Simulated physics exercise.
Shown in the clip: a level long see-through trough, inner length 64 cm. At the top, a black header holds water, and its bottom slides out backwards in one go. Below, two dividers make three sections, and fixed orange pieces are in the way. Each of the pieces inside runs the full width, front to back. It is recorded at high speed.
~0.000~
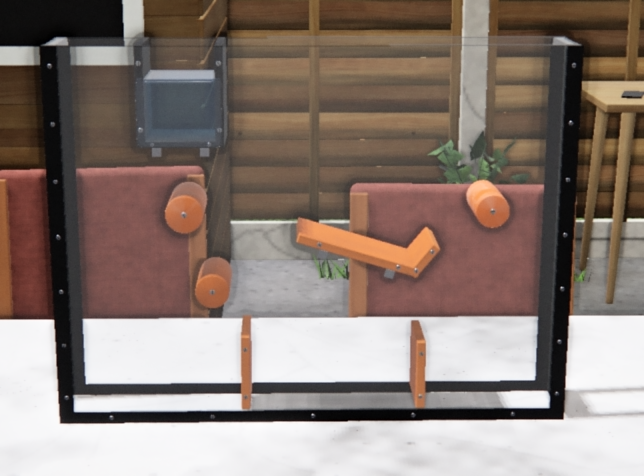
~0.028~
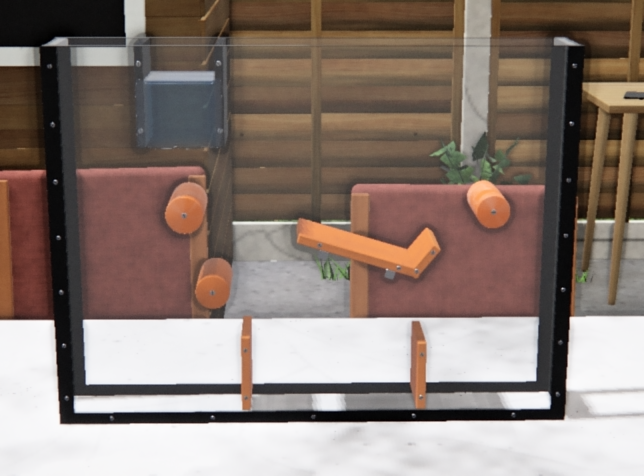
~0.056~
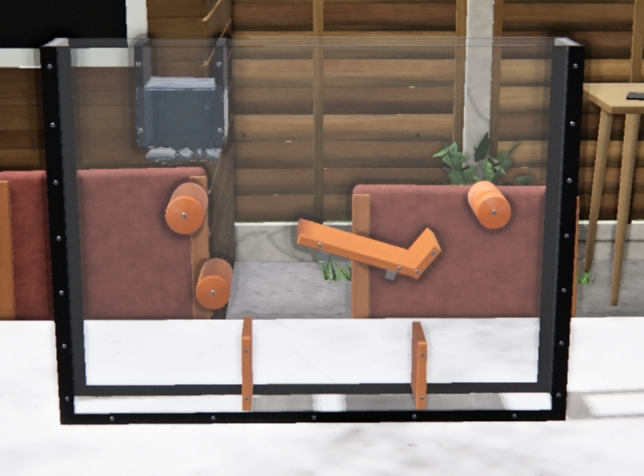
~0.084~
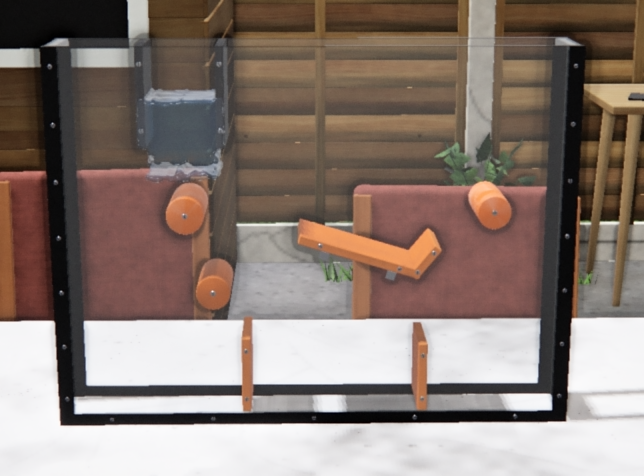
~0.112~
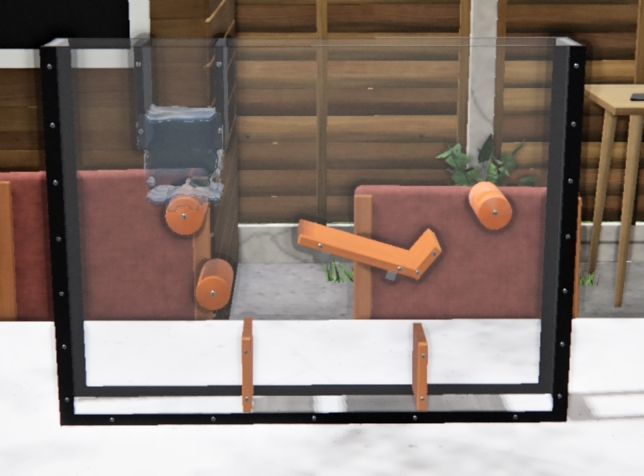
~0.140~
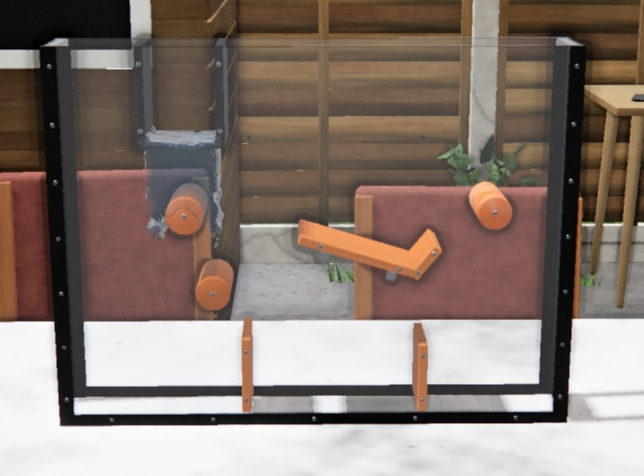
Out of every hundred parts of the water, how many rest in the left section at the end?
About 55 out of 100.
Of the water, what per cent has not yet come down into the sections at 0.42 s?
Share: Around 10 per cent.
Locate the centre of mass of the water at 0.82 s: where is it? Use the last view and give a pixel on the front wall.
Look around (247, 401) on the front wall - that's where it is.
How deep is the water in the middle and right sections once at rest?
Taking them in turn, you get 1.5 cm and then 0.0 cm.
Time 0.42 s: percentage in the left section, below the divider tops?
48 %.
Then, 0.26 s in, 47 per cent is down, the largest part in the left section.
Then, 0.42 s in, 90 per cent is down, the largest part in the left section.
Then, 0.82 s in, 96 per cent is down, the largest part in the left section.
Finally, the split from left to right is 53, 44 and 1 per cent.
